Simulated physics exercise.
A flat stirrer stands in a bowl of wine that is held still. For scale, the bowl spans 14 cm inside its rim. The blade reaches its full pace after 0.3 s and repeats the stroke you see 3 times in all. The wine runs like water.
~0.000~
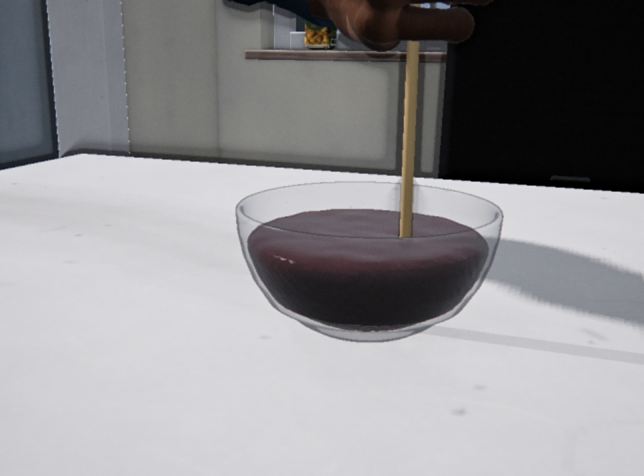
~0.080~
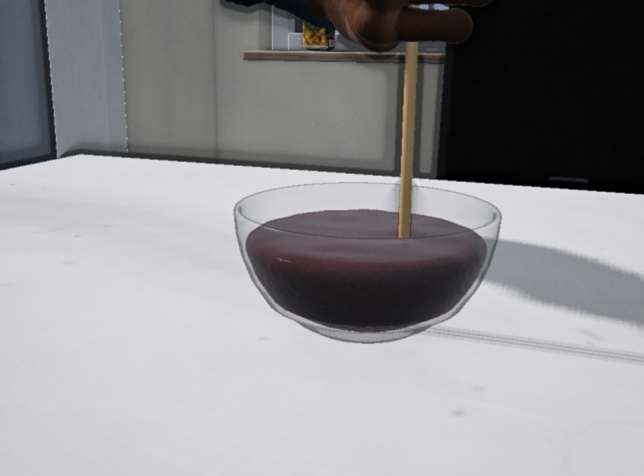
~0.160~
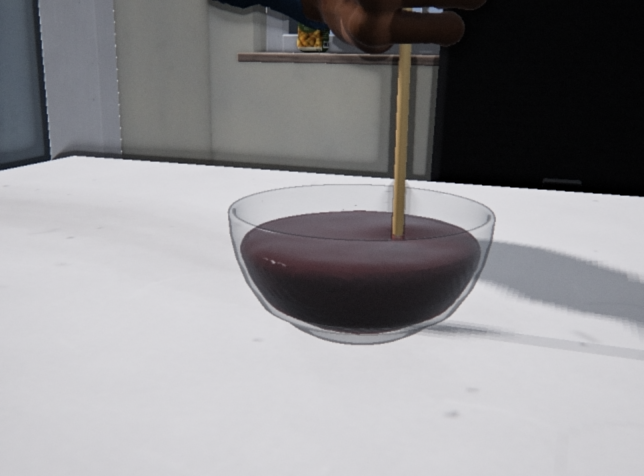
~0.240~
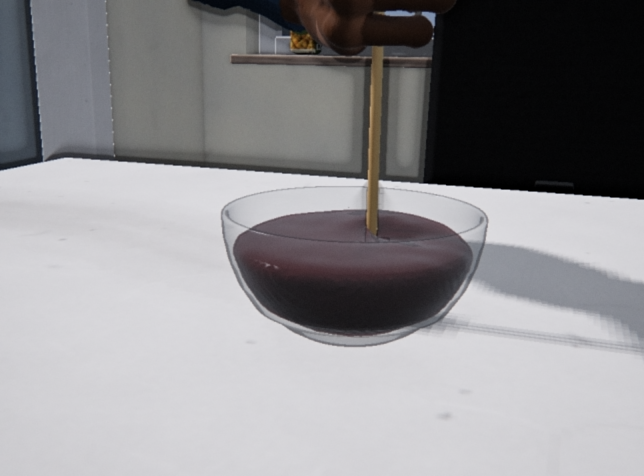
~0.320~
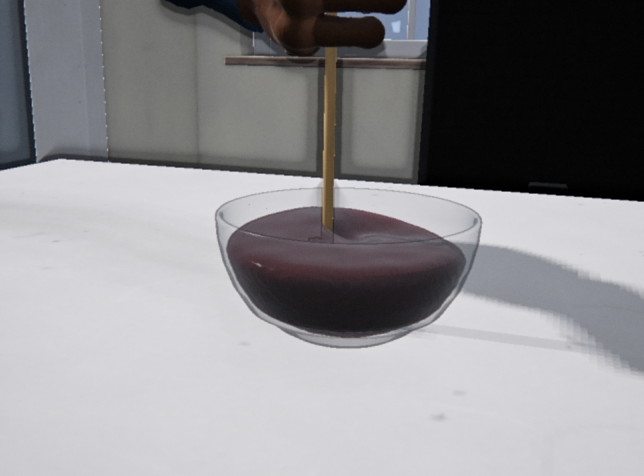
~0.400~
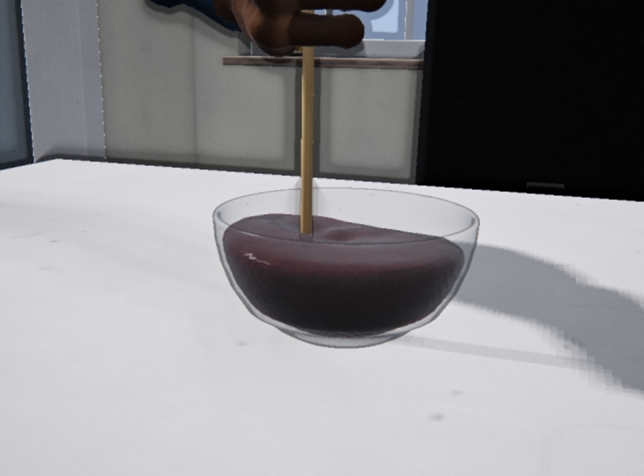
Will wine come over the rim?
This bowl keeps it all.
By 0.72 s 0 ml is over the rim.
By 1.03 s 0 ml is over the rim.
By 1.35 s 0 ml is over the rim.
By 1.67 s 0 ml is over the rim.
At rest 0 ml is over the rim.
